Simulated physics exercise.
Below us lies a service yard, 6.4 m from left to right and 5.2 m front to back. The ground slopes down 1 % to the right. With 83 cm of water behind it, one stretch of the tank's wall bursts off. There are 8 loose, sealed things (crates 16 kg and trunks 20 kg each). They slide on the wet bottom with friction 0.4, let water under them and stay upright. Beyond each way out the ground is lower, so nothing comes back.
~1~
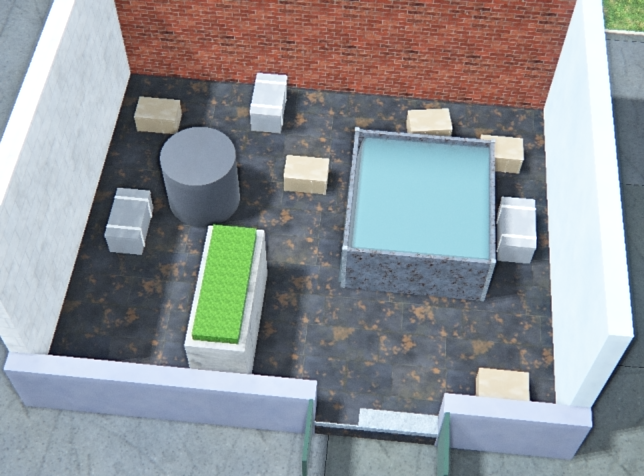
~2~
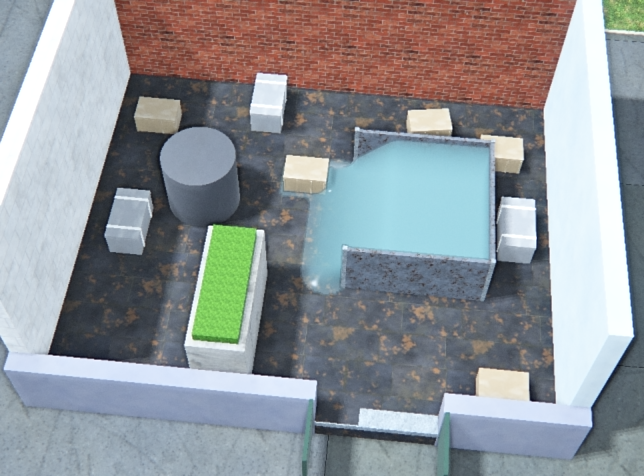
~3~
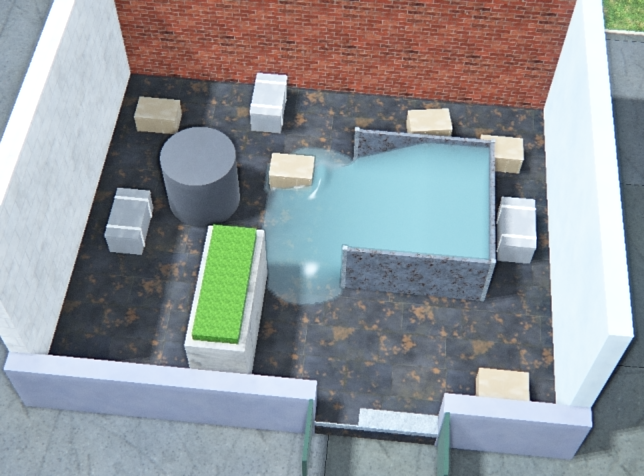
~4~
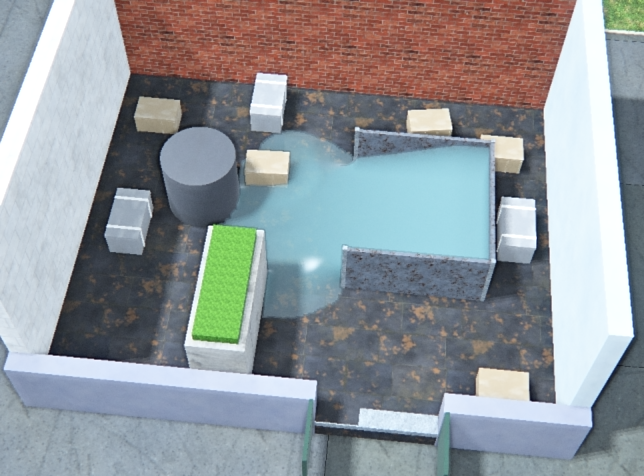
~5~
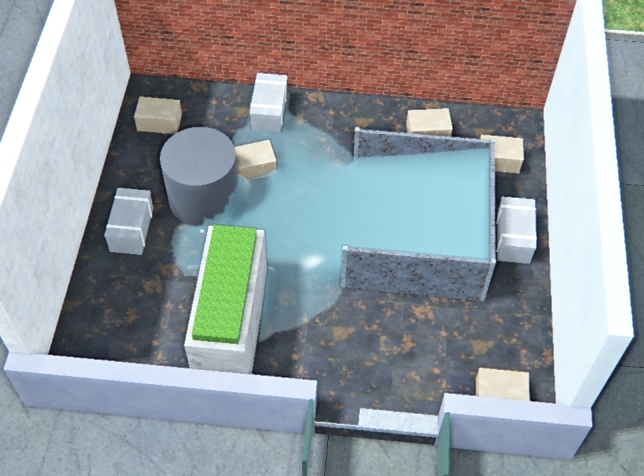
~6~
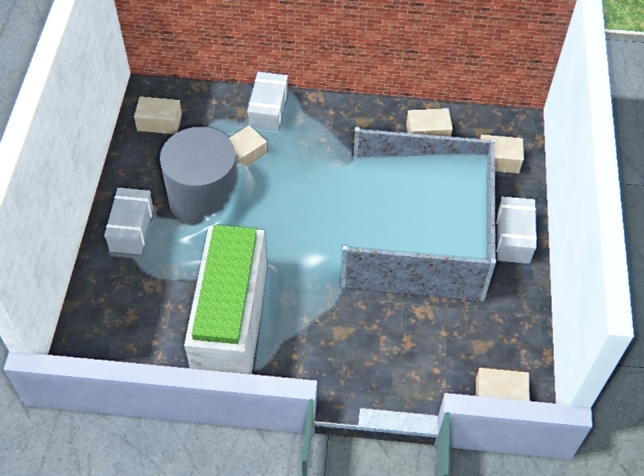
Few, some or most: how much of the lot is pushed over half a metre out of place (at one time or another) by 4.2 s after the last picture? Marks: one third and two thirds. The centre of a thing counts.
Share: From one to two thirds.
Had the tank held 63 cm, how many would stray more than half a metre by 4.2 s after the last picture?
Then 4.
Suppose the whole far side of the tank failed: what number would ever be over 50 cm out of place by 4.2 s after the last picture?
In that case 7 of them.
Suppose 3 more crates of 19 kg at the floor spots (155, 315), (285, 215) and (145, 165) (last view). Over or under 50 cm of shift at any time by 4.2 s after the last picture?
In turn: Over, over, over.
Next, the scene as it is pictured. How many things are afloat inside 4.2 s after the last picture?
I count 4.
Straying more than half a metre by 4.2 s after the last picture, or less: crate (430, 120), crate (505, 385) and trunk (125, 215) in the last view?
In that order: Less, under, past it.
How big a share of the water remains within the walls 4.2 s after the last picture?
About 98 per cent.
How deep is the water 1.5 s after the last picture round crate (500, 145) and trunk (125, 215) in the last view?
About 0 and 15 cm.
Then, 0.4 s after the last picture 1 of 8 are over 50 cm from their spots; 0 afloat.
Then, 1.5 s after the last picture 3 of 8 are over 50 cm from their spots; 3 afloat.
Then, 2.8 s after the last picture 4 of 8 are over 50 cm from their spots; 4 afloat.
Then, 4.2 s after the last picture 4 of 8 are over 50 cm from their spots, and 4 have been at some point; 4 afloat.
